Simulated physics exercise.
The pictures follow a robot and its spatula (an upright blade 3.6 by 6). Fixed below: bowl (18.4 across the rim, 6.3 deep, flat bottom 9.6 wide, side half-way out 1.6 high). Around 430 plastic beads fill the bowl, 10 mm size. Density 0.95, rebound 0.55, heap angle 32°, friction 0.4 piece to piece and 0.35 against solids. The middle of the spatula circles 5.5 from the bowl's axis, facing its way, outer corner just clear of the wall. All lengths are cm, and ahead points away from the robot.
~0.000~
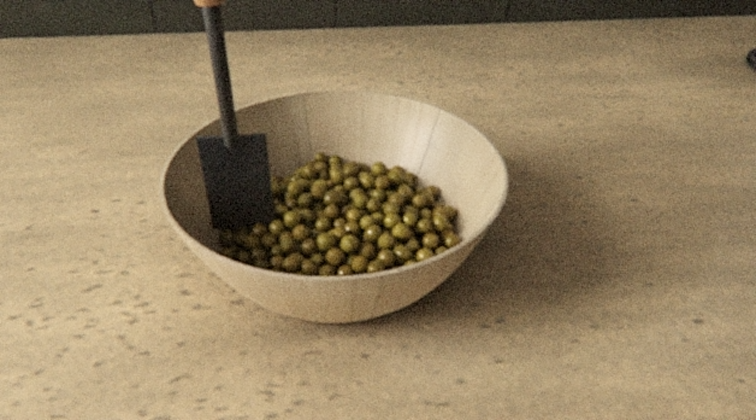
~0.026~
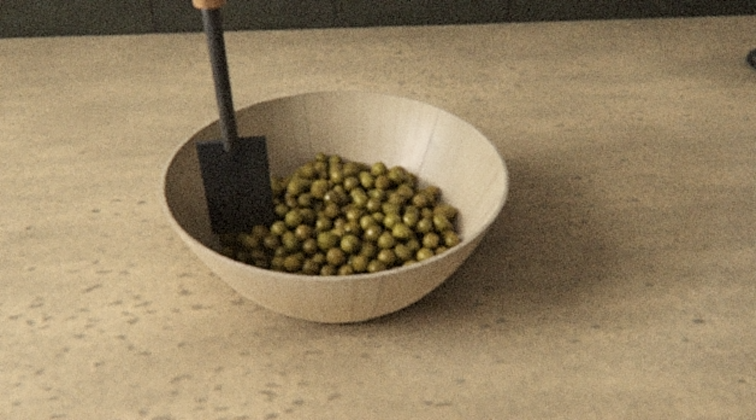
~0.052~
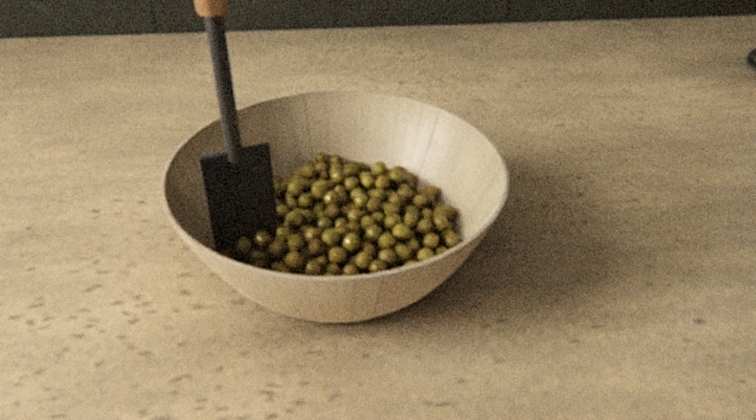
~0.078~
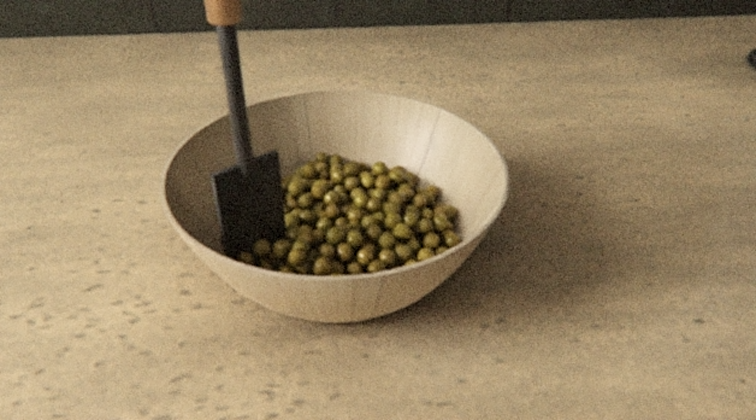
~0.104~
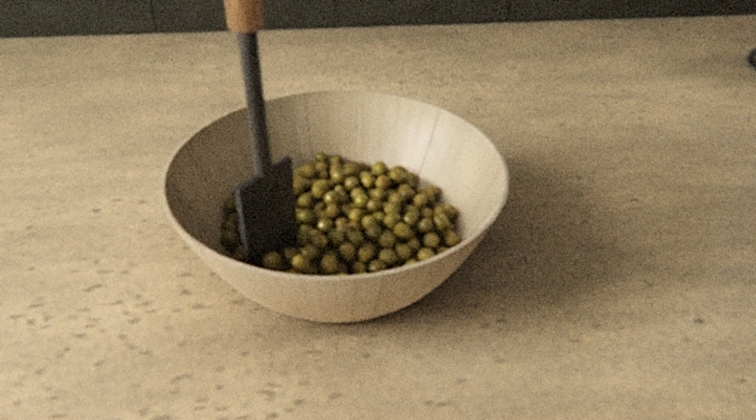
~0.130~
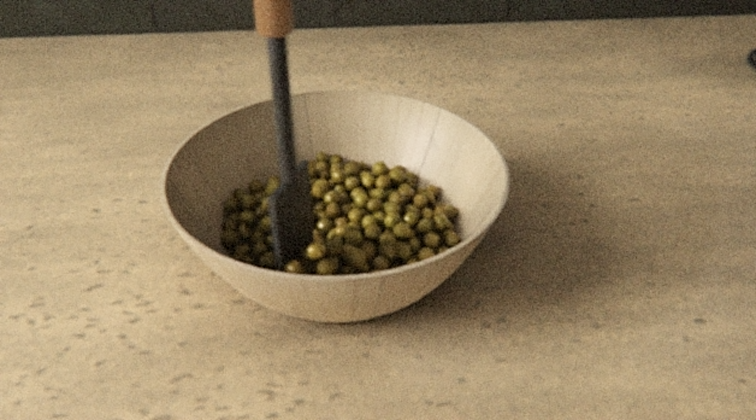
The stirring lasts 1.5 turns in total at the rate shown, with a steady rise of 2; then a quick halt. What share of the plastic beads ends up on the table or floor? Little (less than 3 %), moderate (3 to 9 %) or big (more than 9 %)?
A little share, less than 3 %, ends on the table or floor.
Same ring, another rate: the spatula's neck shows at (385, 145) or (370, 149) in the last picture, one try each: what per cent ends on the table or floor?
About 10 and 5 per cent.
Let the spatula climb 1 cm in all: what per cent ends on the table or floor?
Some 5 per cent.
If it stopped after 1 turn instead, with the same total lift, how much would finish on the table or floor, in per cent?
In that case some 0 per cent.
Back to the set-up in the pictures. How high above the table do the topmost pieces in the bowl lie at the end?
Roughly 4.5 cm.
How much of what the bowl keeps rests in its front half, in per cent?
About 45 per cent.
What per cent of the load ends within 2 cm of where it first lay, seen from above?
Some 80 per cent.
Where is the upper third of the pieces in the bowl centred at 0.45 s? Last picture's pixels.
Around (352, 189).
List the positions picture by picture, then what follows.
The first frame shows the spatula neck at (227, 110), 0° round; upper third of the load around (348, 218), from x 225 to 450, top at y 160; 432 in the bowl.
The second frame shows the spatula neck at (227, 114), 5° round; upper third of the load around (343, 218), from x 225 to 450, top at y 160.
The third frame shows the spatula neck at (230, 124), 18° round; upper third of the load around (342, 220), from x 225 to 450, top at y 160.
The fourth frame shows the spatula neck at (241, 135), 33° round; upper third of the load around (345, 220), from x 230 to 455, top at y 160.
The fifth frame shows the spatula neck at (261, 145), 48° round; upper third of the load around (345, 223), from x 230 to 455, top at y 160.
The sixth frame shows the spatula neck at (287, 151), 63° round; upper third of the load around (351, 222), from x 230 to 455, top at y 160; 432 in the bowl.
After 0.45 s, 249° round, highest piece 7 above the table; 431 in the bowl, 1 on the table or floor.
After 0.78 s, 75° round, highest piece 4 above the table; 428 in the bowl, 4 on the table or floor.
After 1.14 s, 180° round, highest piece 4 above the table; 428 in the bowl, 4 on the table or floor.
After 1.84 s, 180° round, highest piece 4 above the table; 428 in the bowl, 4 on the table or floor.
In the end, 428 in the bowl, 4 on the table or floor. That is 1 % on the table or floor.
